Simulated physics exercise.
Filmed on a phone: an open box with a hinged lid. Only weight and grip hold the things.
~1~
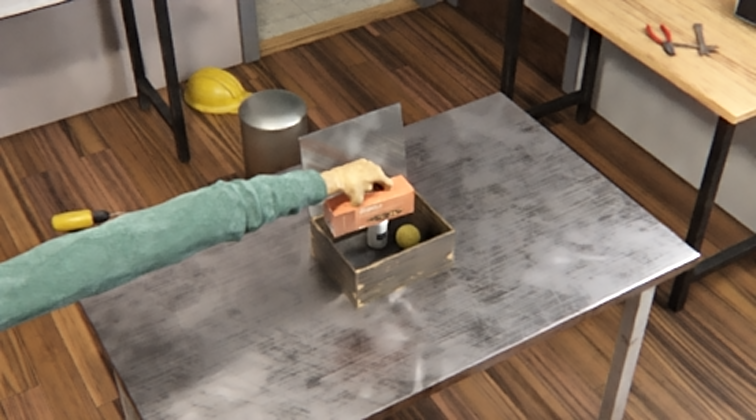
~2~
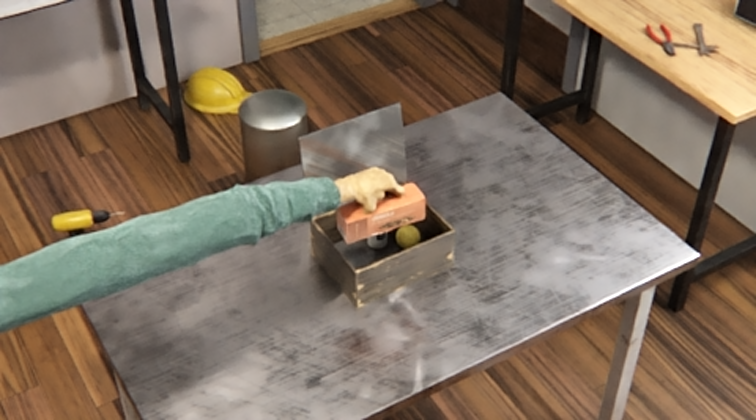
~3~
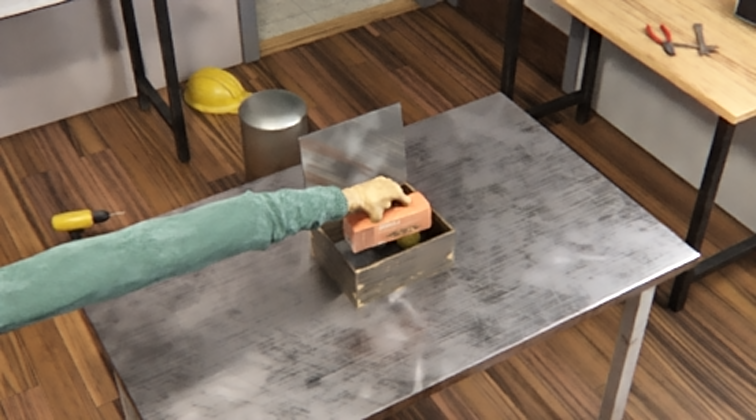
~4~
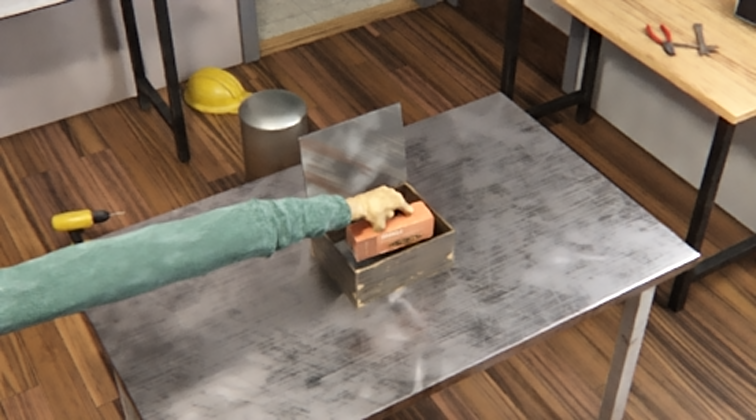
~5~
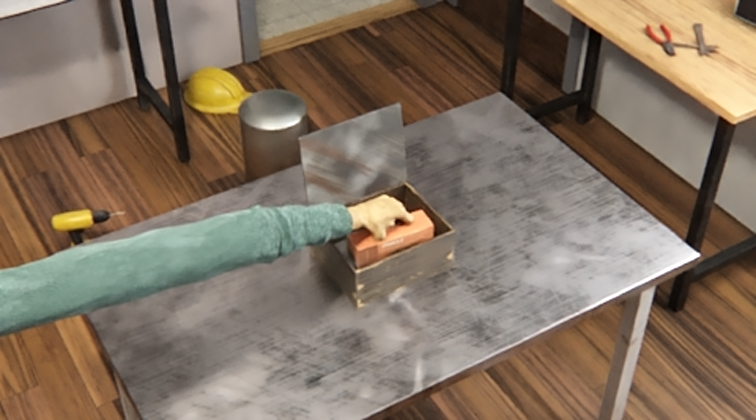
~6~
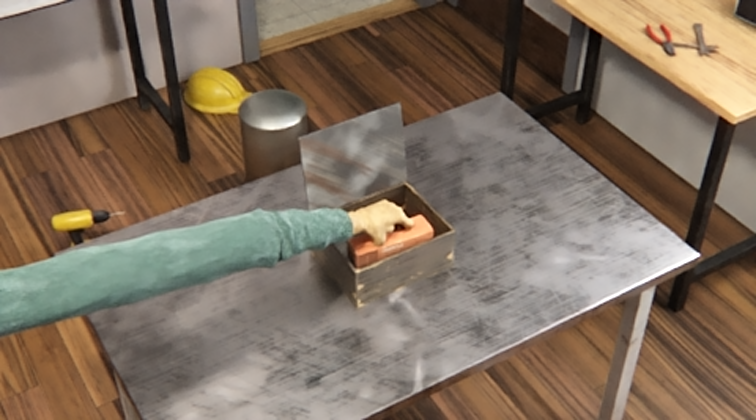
At the start, a gloved hand in a green sleeve holds an orange carton over an open wooden box on a metal table, with a yellow lemon visible inside. The hand moves slightly right and lowers the carton into the box, covering the lemon from view, and remains on top of it.
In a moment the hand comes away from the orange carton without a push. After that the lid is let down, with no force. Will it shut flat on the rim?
Here the lid closes.
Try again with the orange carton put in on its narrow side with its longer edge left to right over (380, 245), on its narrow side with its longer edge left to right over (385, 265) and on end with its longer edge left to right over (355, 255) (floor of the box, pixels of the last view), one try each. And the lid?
First, it sits on the rim; second, it closes; third, it stays ajar.
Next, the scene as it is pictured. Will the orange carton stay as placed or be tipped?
It stays as placed.
Then, 0.90 s past the last view, lid starting down; orange carton displaced a little near (390, 264).
Then, 1.60 s past the last view, lid 61° above the rim; orange carton displaced a little near (390, 264).
Then, 1.80 s past the last view, lid 34° above the rim; orange carton displaced a little near (390, 264).
Then, 2.00 s past the last view, lid shut; orange carton displaced a little near (390, 264).
Finally, lid shut; moved from the start, orange carton; the other 2 still in place. Final places as the last picture's camera would see them, orange carton near (390, 264).
